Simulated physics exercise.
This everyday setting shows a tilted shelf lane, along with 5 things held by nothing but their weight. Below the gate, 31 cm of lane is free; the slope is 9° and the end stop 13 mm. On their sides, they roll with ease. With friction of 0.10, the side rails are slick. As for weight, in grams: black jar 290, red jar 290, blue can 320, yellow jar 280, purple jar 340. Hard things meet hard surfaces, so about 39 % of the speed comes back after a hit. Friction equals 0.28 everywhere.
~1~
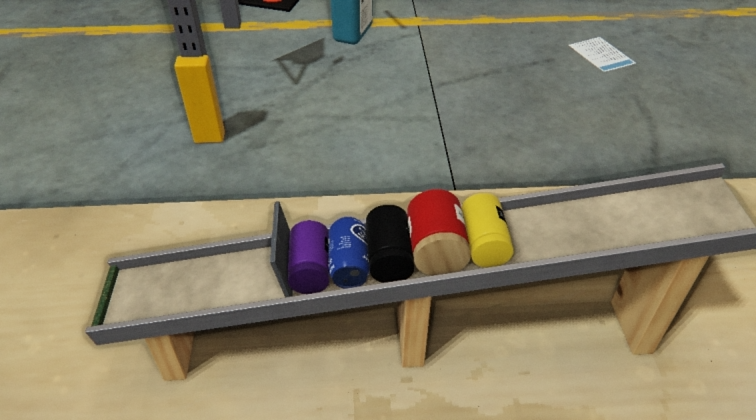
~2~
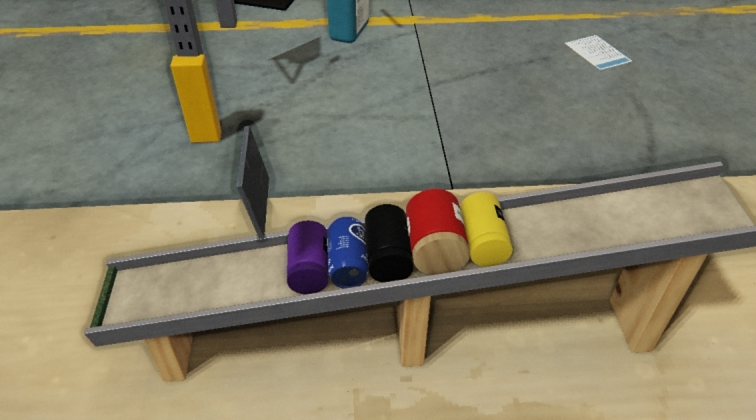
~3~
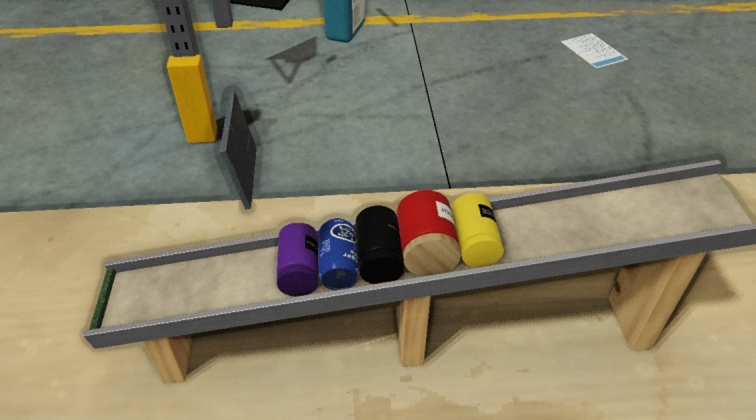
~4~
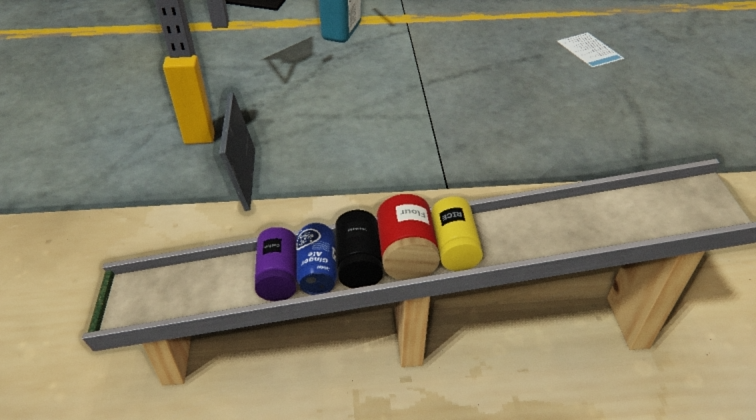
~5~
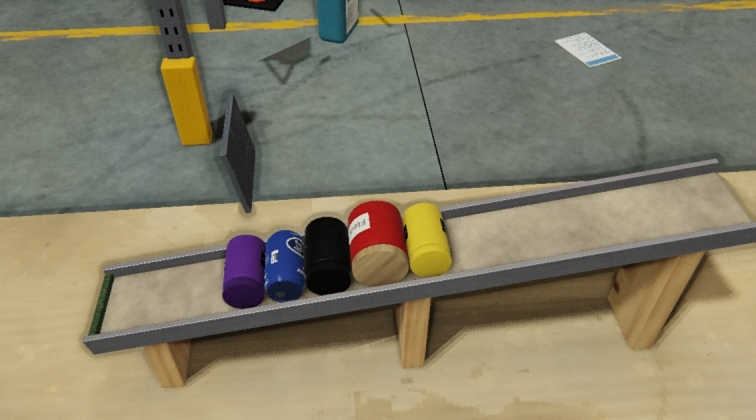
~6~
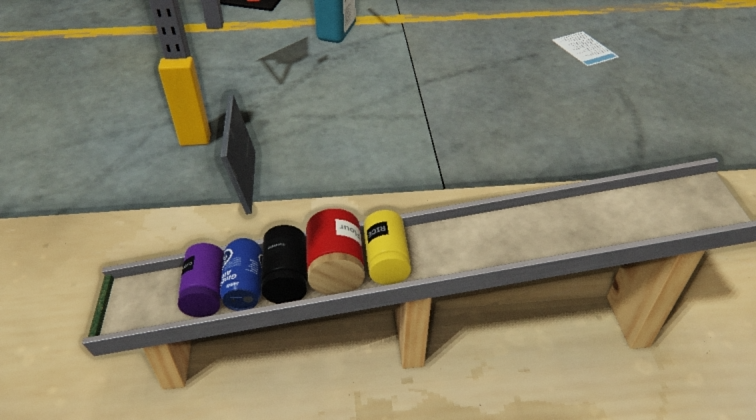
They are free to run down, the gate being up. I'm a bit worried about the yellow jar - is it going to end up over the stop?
No, looks like it never makes it over.
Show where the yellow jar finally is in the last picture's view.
At roughly (207, 279).
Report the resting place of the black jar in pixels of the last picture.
At about (113, 295).
Then, 0.20 s later than the last frame, yellow jar near (310, 261).
Then, 0.50 s later than the last frame, blue can and purple jar now over the stop; yellow jar near (233, 274).
Then, 1.10 s later than the last frame, yellow jar at a standstill near (202, 279); black jar at a standstill; red jar at a standstill.
Then, 2.10 s later than the last frame, yellow jar at a standstill near (206, 279); black jar at a standstill; red jar at a standstill.
When it is over, over the stop, blue can and purple jar; the other 3 in the lane. In the last view, yellow jar near (207, 279).
